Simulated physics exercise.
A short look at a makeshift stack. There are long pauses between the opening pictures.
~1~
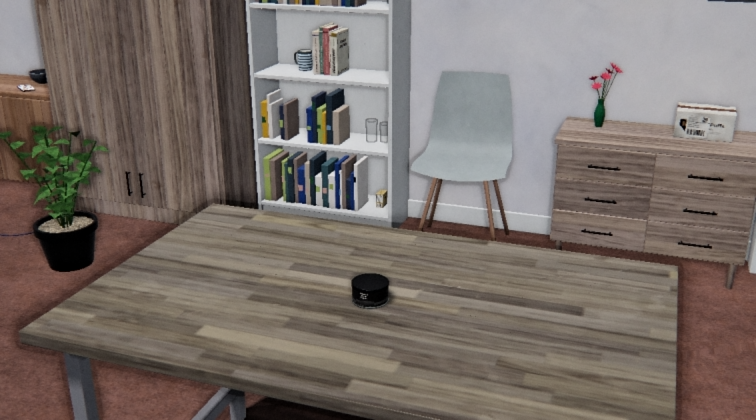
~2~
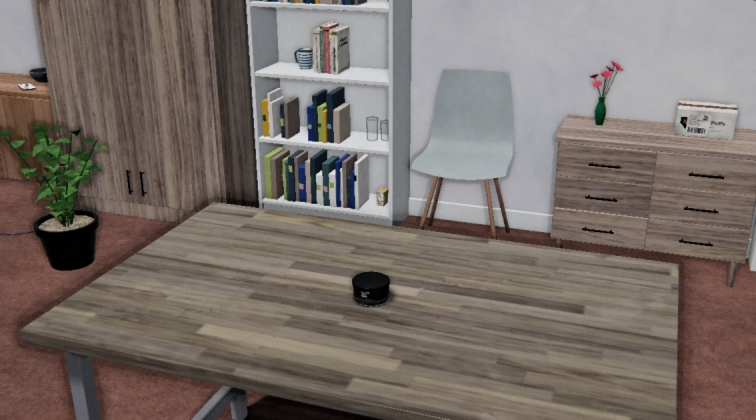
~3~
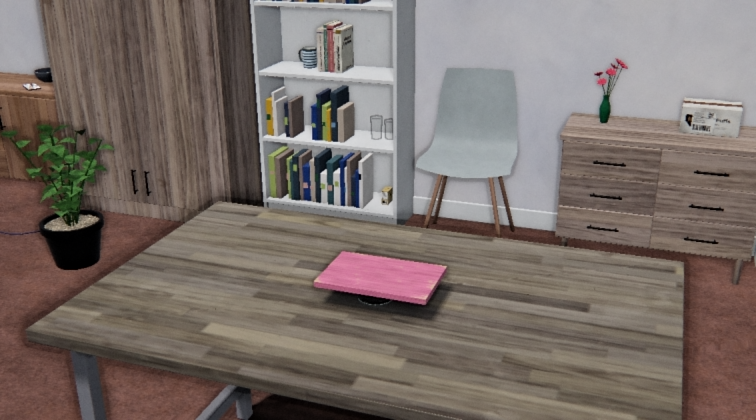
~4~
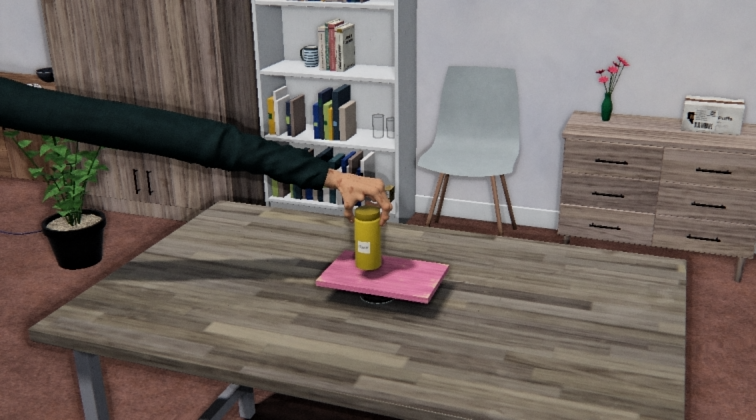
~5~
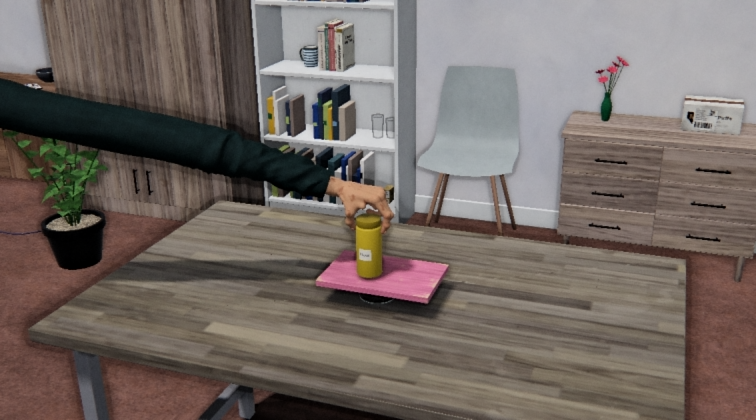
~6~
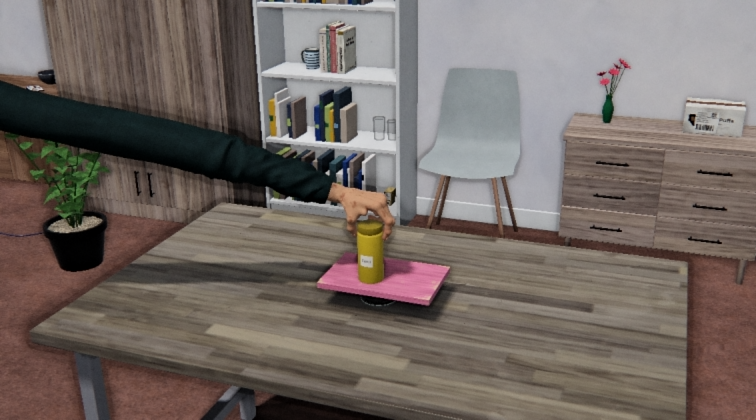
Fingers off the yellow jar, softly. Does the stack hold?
In the end the stack stays up.
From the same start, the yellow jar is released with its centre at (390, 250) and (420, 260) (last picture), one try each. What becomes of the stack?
First try: It keeps its balance; second try: It loses its balance.
Then, 0.80 s after the last picture, things are still on the move.
Then, 1.70 s after the last picture, nothing has stirred.
At rest, all 3 in place. Seen from the same camera at the end, yellow jar near (370, 252). The stack keeps its balance.
